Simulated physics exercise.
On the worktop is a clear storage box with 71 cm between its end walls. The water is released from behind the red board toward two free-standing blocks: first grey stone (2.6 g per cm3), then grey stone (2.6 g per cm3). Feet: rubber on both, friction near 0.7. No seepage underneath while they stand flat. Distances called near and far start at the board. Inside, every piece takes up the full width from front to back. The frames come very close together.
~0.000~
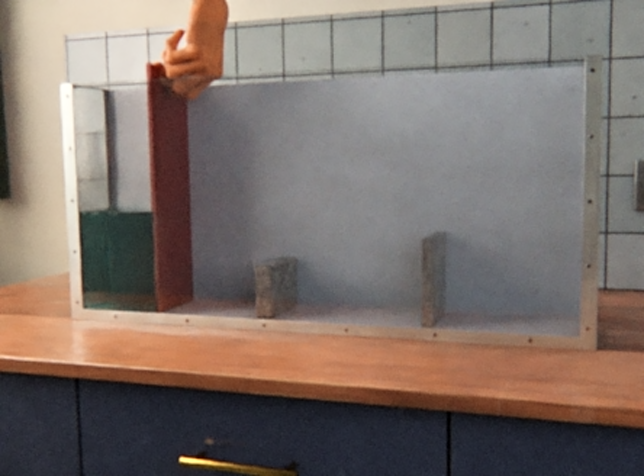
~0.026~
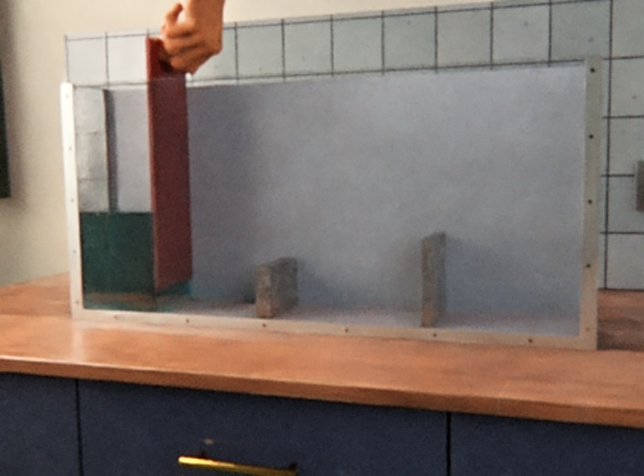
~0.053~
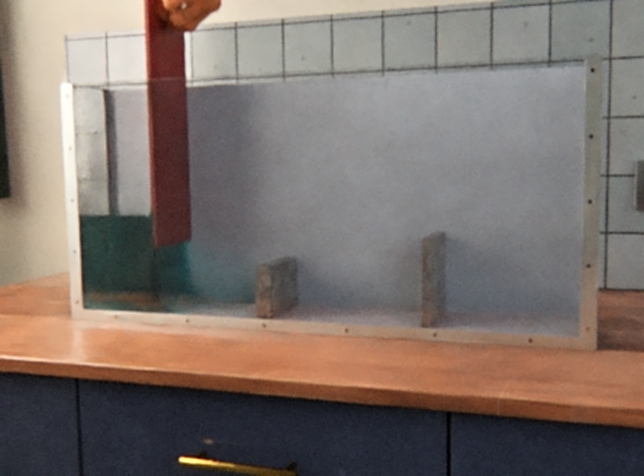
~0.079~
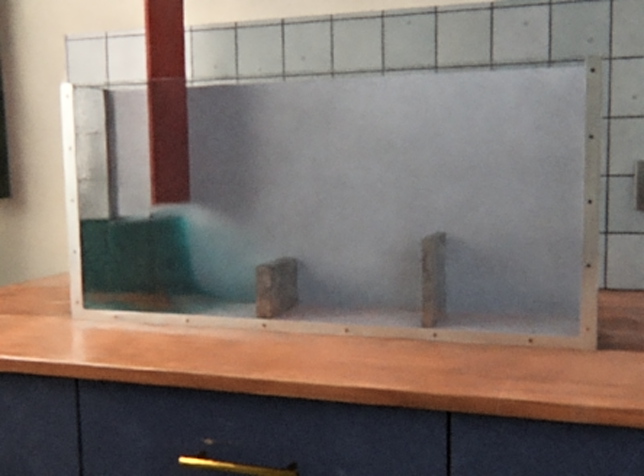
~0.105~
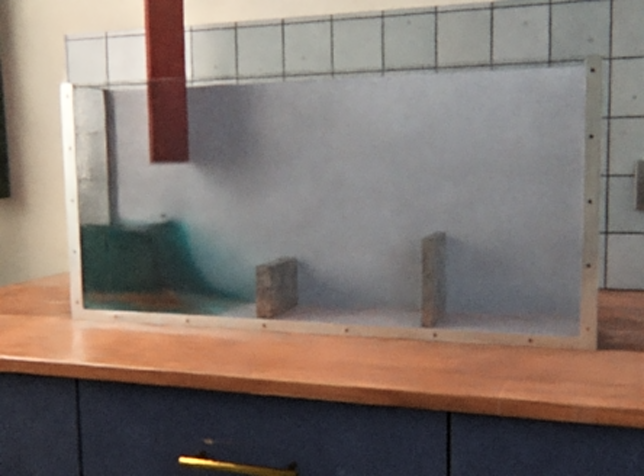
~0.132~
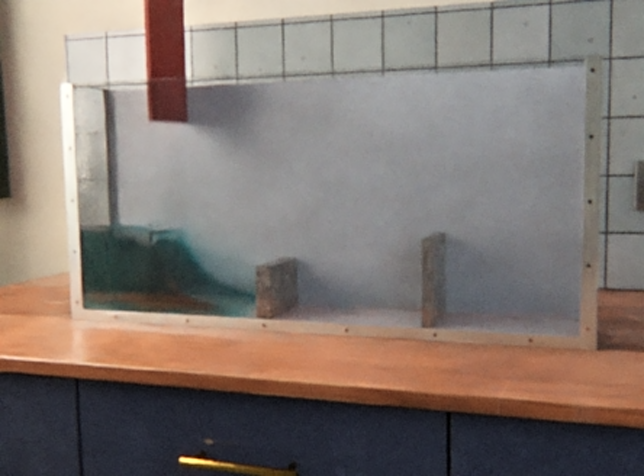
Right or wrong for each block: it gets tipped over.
Near one: Right; far one: Right.
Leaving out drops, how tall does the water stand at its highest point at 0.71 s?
Roughly 20.5 centimetres.
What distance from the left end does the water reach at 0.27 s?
About 32 cm.
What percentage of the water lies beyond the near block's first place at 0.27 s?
Roughly 14 per cent of it.
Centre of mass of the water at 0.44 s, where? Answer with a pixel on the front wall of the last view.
Near (225, 291).
By 0.27 s the front has run 31 cm from the left wall, the near block leans 13° and the far block is upright.
By 0.44 s the near block lies flat and the far block is upright.
By 0.71 s the near block lies flat and the far block leans 33°.
At rest the near block lies flat and the far block lies flat; 22 per cent of the water is past where the far block first stood.
